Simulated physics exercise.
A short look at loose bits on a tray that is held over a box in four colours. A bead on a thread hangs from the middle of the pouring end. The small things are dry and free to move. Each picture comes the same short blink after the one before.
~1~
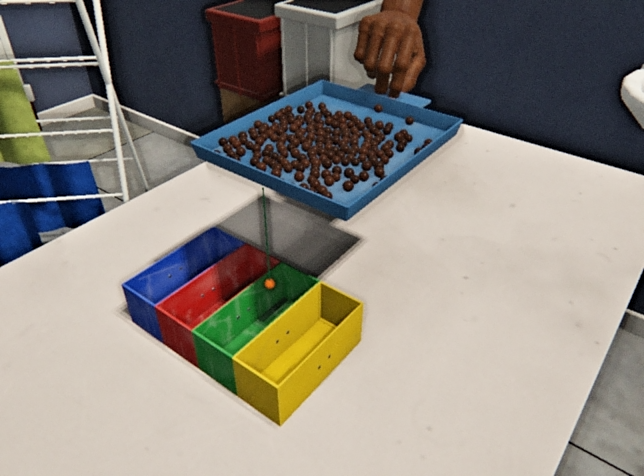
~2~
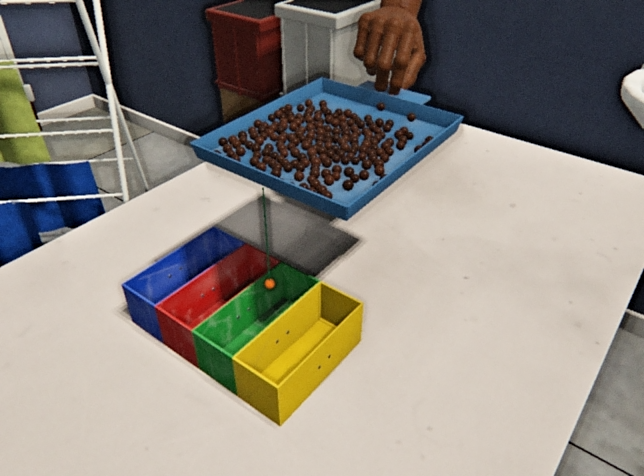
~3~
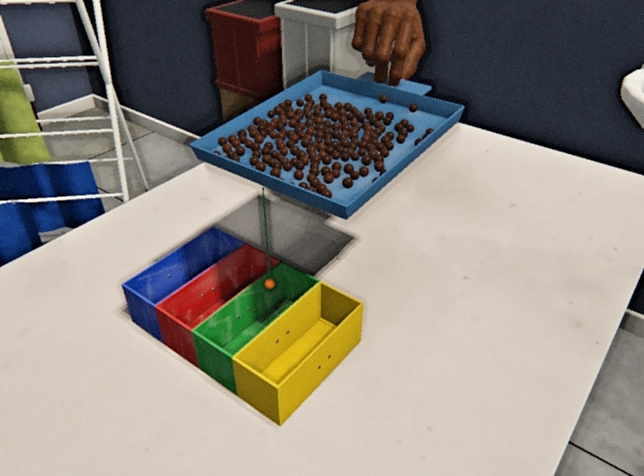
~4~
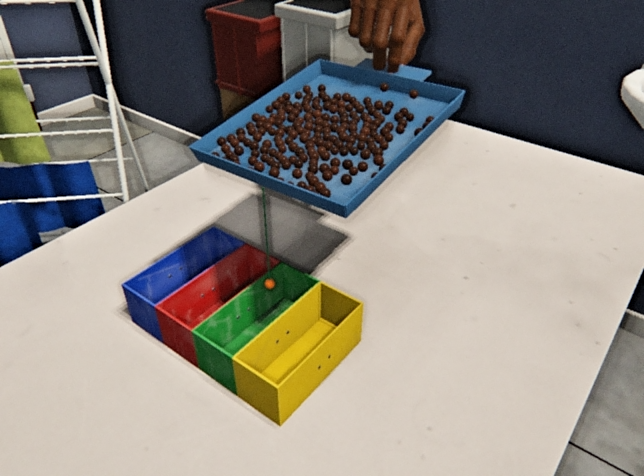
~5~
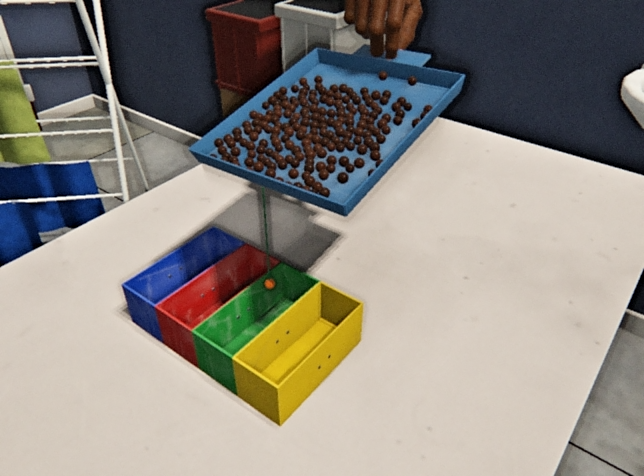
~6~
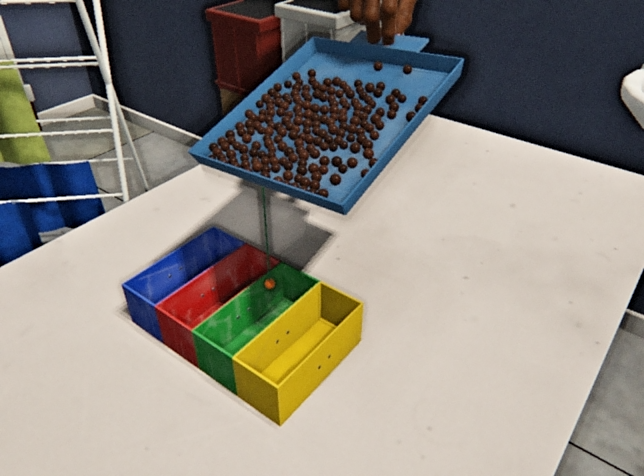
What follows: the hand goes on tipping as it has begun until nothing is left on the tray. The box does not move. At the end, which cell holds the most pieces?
The red cell gets the most.
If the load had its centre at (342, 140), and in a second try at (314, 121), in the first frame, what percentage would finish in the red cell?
In turn 40 and 50 in a hundred.
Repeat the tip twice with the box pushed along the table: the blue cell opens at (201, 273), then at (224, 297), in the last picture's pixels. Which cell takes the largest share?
One: The blue one. Two: The cell in blue.
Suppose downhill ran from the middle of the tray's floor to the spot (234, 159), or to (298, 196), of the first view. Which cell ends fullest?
One: The blue one. Two: The yellow cell.
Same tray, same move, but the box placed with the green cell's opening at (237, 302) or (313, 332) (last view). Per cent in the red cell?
First some 50, then 20 per cent.
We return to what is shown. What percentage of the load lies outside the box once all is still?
About 10 per cent.
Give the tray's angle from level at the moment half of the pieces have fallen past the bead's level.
Near 95 degrees.
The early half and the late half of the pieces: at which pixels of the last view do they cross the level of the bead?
First near (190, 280), later near (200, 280).
Shortly afterwards, tray tipped steeply; all but a few on the tray; only a few falling or outside the box.
Next, tray tipped right over; a little on the tray; near a quarter in the red cell; near a quarter in the blue cell; a little in the green cell; only a few in the yellow cell; near a quarter falling or outside the box.
Some moments later, tray tipped past a quarter turn; near a third in the red cell; near a quarter in the blue cell; near a quarter in the green cell; only a few in the yellow cell; a little falling or outside the box.
In the end, tray tipped past a quarter turn; near a third in the red cell; near a quarter in the blue cell; near a quarter in the green cell; only a few in the yellow cell; a little outside the box.
